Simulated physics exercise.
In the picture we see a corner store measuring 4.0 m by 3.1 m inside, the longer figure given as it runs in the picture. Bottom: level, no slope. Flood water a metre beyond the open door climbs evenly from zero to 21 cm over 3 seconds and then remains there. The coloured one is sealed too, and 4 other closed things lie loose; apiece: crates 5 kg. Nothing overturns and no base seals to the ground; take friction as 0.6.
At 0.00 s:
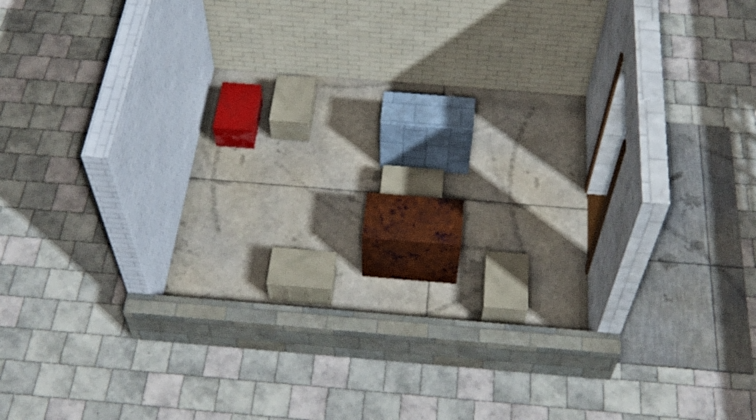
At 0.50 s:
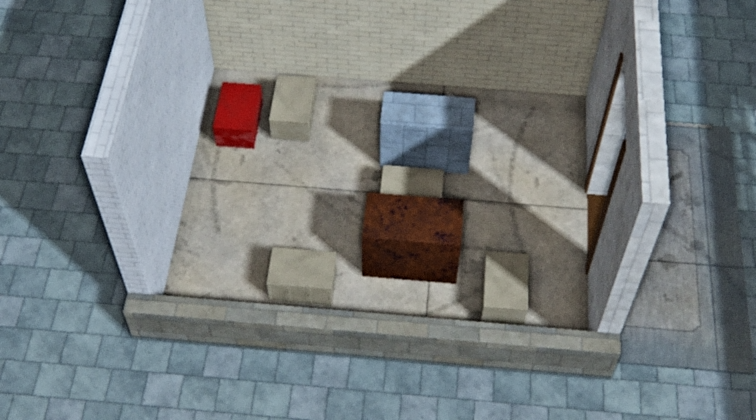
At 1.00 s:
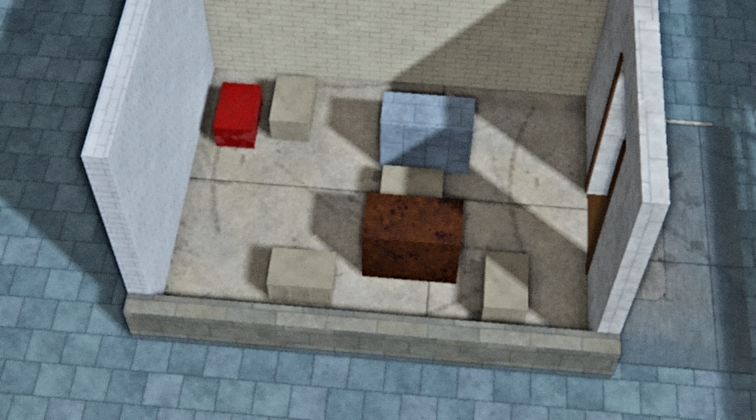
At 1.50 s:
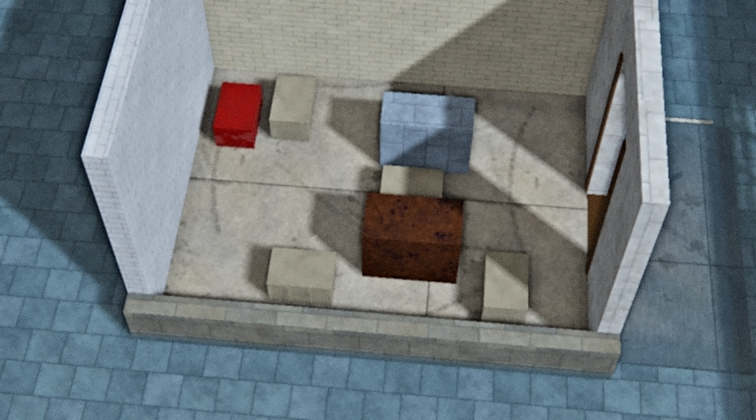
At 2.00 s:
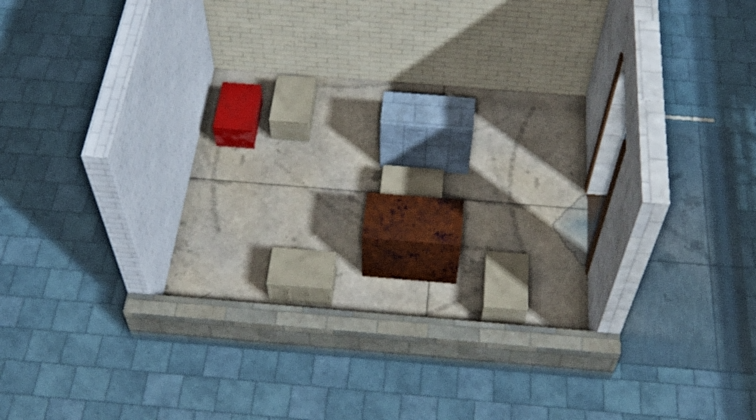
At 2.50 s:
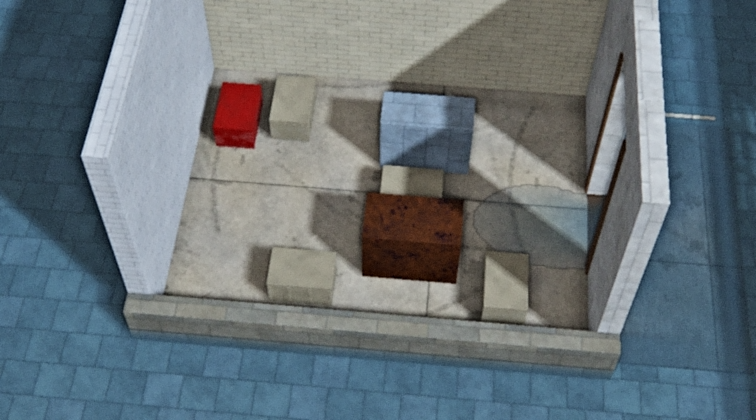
Water spread over the paving outside a small open-topped store, turning it blue, then crept in through the doorway on the right and began covering the floor, while the red crate and other boxes stayed still.
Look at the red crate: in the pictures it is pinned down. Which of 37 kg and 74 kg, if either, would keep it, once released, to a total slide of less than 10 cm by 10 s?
37 kg already does.
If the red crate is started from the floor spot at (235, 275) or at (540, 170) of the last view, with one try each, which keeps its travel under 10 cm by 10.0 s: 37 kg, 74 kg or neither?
Well, at the first spot either weight will do, and at the second either weight will do.
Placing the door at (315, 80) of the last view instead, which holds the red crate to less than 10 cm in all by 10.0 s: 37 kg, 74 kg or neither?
Moved there, the light choice works.
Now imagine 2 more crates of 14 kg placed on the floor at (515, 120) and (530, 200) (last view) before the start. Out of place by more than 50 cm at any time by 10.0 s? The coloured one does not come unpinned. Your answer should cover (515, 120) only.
Answer: It goes not that far.
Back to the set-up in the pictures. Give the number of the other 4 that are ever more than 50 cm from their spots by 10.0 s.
The total is 3.
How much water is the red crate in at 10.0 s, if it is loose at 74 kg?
Something like 9 centimetres.
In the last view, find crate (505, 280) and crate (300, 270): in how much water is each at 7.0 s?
Depths: Near 3 cm, then near 4 cm.
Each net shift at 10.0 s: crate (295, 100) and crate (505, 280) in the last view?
They sit 40 cm and 150 cm away, in the order given.
After 3.5 s the red crate would be 0 cm from its start with 37 kg and 0 cm from its start with 74 kg; 0 cm of water round it then.
After 4.5 s the red crate would be 0 cm from its start with 37 kg and 0 cm from its start with 74 kg; 0 cm of water round it then.
After 7.0 s the red crate would be 0 cm from its start with 37 kg and 0 cm from its start with 74 kg; 6 cm of water round it then.
After 10.0 s the red crate would be 0 cm from its start with 37 kg and 0 cm from its start with 74 kg; 9 cm of water round it then.
